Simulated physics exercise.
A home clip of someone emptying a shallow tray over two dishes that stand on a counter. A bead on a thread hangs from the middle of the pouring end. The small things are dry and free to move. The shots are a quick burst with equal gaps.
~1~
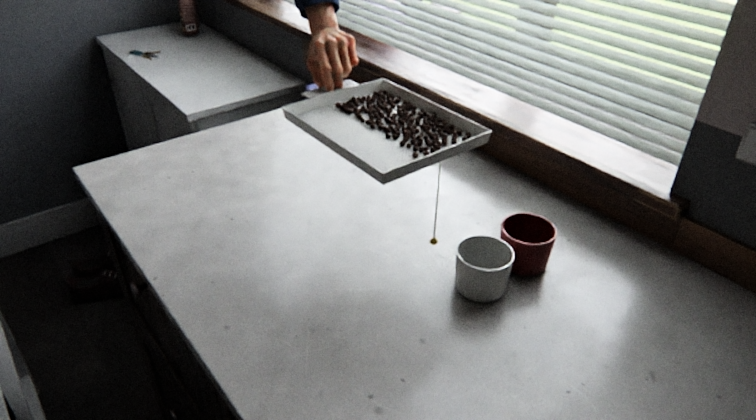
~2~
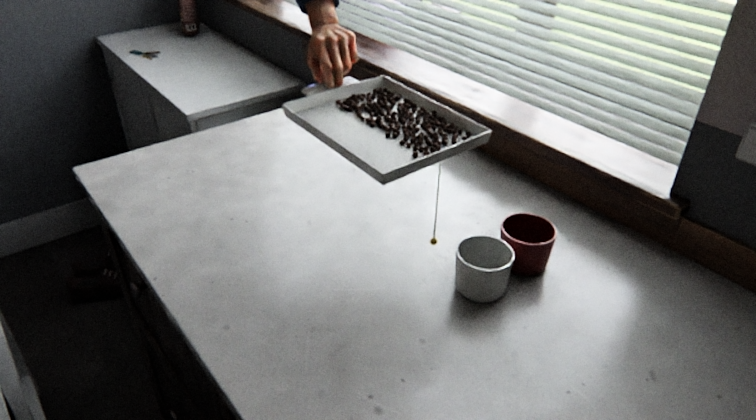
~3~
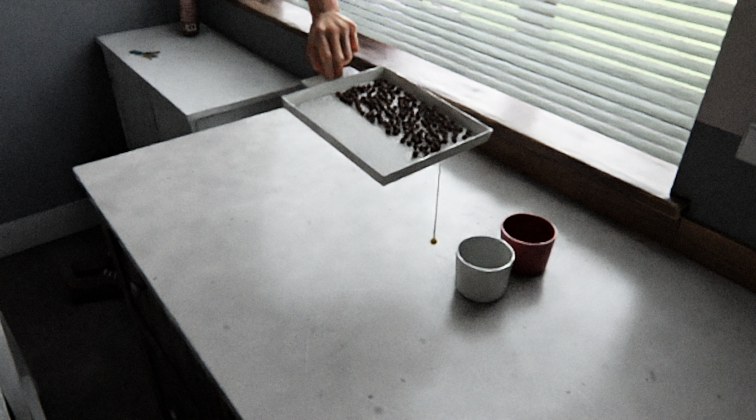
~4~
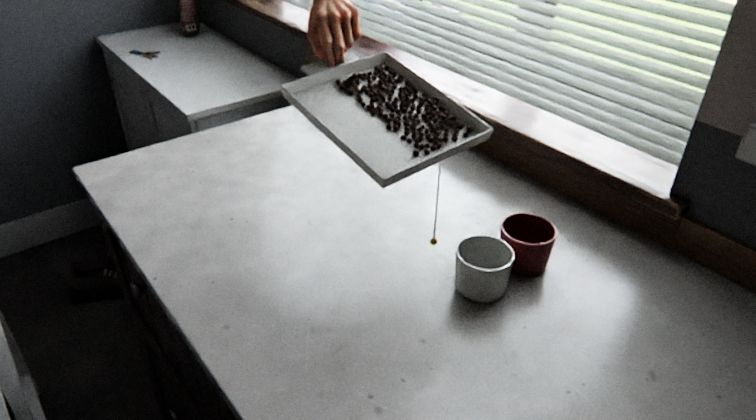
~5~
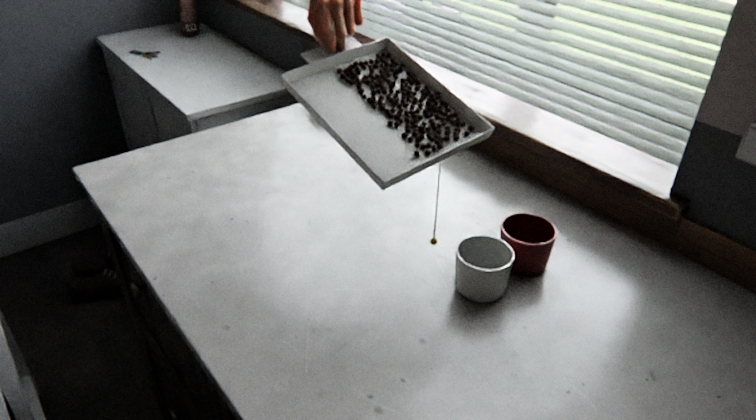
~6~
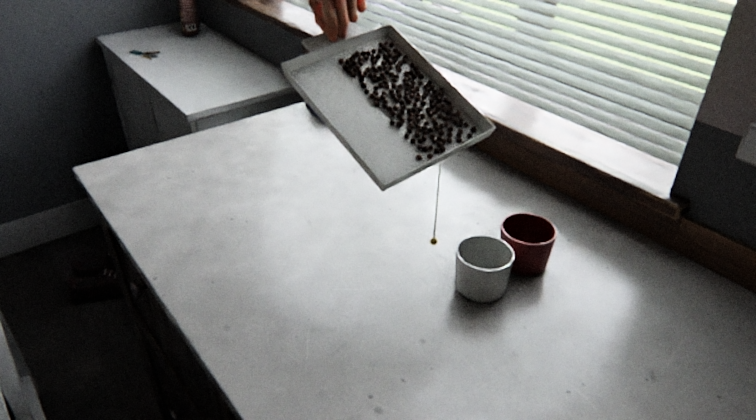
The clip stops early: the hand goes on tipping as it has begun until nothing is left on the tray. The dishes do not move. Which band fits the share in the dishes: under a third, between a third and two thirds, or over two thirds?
Caught overall: Less than a third.
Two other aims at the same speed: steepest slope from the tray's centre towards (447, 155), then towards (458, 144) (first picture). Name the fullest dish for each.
The first try: The left one. The second: The left dish.
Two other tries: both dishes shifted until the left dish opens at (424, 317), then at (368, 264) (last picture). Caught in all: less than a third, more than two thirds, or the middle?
At the first place less than a third, at the second under a third.
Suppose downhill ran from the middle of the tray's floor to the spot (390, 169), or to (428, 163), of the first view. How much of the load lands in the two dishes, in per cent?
Near 0 % and 20 %.
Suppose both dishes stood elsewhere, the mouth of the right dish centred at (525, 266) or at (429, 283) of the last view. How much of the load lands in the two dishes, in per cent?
About 0 and 60 per cent.
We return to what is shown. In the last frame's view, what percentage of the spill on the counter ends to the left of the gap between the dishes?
Close to 90 per cent.
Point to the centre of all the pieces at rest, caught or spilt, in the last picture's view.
Roughly at (413, 340).
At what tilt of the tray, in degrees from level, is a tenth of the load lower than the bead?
Around 75° of tilt.
Soon after the last picture, tray tipped steeply; most on the tray; about a quarter in the air.
A little later, tray tipped past a quarter turn; about a third on the tray; about a third outside both; about a quarter in the air.
Later still, tray tipped past a quarter turn; all outside both.
At rest, tray tipped past a quarter turn; none in the left dish; none in the right dish; all outside both.
